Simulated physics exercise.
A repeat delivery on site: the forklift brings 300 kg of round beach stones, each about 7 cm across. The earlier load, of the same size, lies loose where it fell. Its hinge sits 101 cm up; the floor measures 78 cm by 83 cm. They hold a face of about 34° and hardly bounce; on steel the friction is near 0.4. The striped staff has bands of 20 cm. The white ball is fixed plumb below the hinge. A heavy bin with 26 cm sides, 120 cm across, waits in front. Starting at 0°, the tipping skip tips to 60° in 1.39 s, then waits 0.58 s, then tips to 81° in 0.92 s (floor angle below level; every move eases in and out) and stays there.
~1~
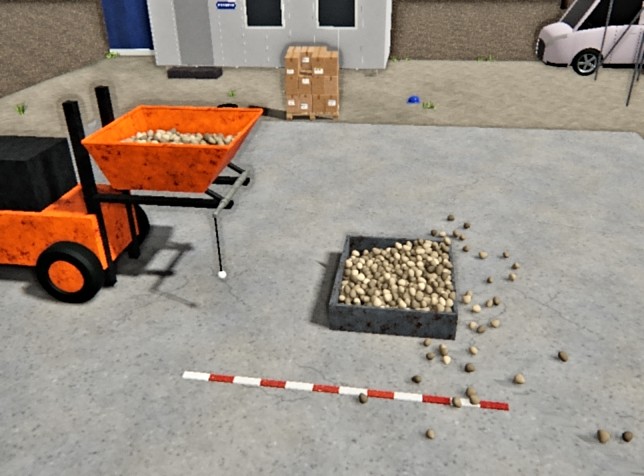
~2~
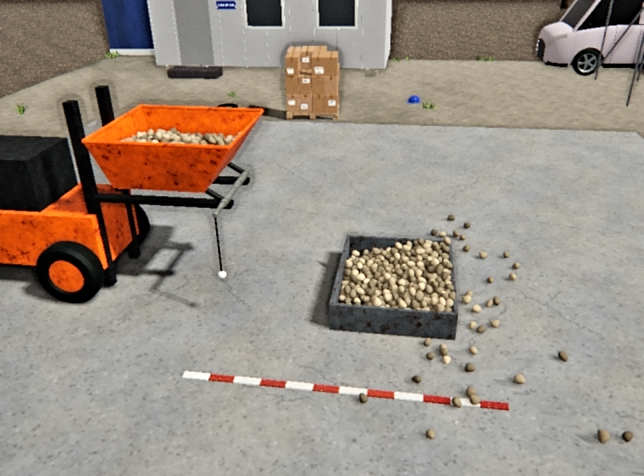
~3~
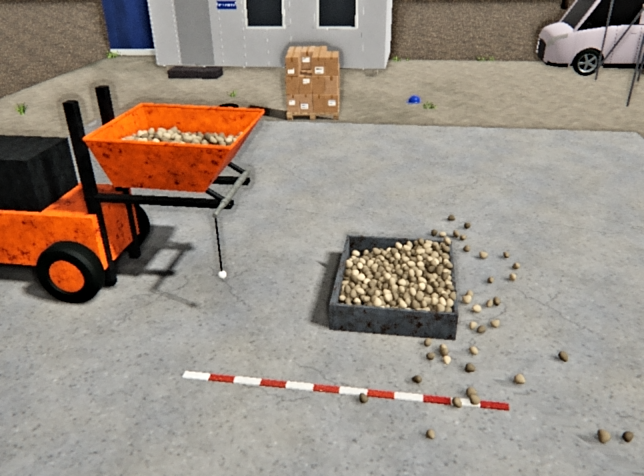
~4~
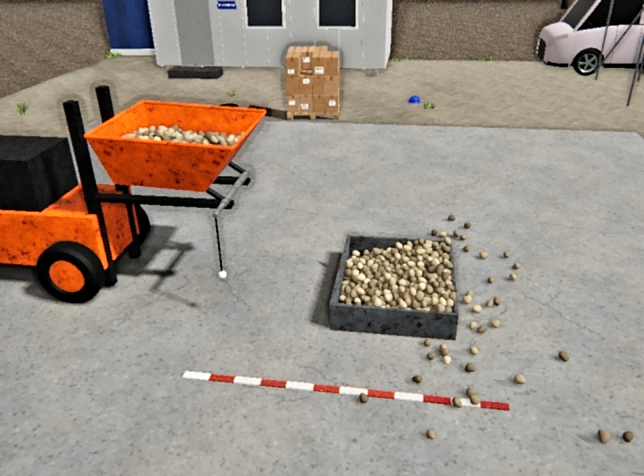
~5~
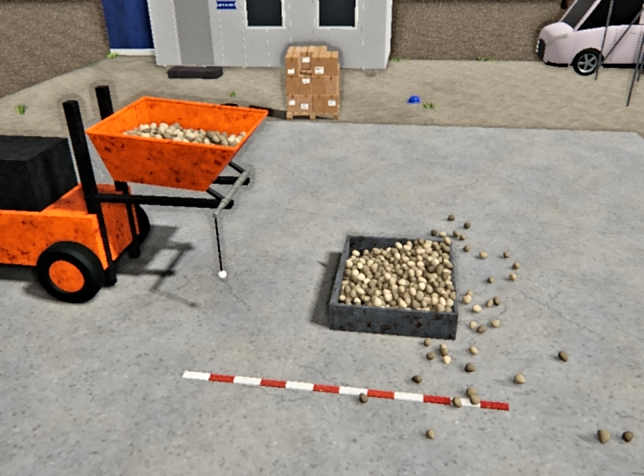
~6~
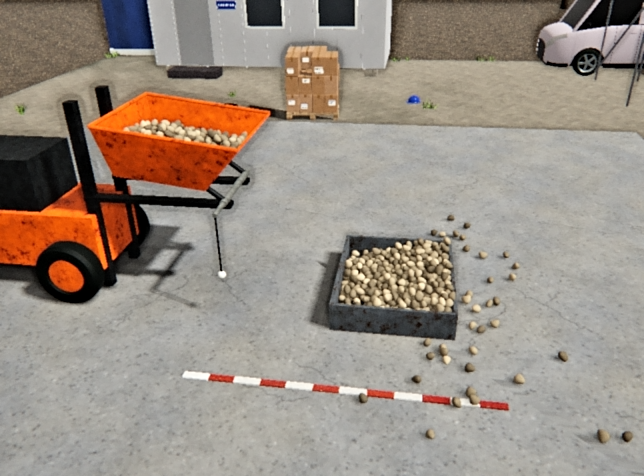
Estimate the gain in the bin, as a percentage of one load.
Some 46 per cent is added.
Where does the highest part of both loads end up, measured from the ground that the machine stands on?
Some 38 cm above that level.
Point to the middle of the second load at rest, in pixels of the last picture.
Their middle is at about (345, 280).
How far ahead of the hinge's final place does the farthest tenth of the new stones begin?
About 130 cm.
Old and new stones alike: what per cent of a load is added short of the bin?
Some 45 per cent of a load.
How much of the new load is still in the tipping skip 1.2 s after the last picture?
About 90 per cent.
Then, 0.7 s after the last picture the floor is at 51°; in per cent of one load, 100 in the tipping skip, 93 in the bin, 7 beside or beyond the bin; the foremost stones are at (564, 332).
Then, 1.2 s after the last picture the floor is at 60°; in per cent of one load, 91 in the tipping skip, 9 short of the bin, 93 in the bin, 7 beside or beyond the bin; the foremost stones are at (564, 332).
Then, 3.0 s after the last picture the floor is at 81°; in per cent of one load, 3 in the tipping skip, 51 short of the bin, 134 in the bin, 12 beside or beyond the bin; the foremost stones are at (564, 332).
Then, 5.5 s after the last picture the floor is at 81°; in per cent of one load, 0 in the tipping skip, 47 short of the bin, 140 in the bin, 13 beside or beyond the bin; the foremost stones are at (564, 332). Net gain in the bin, 46.
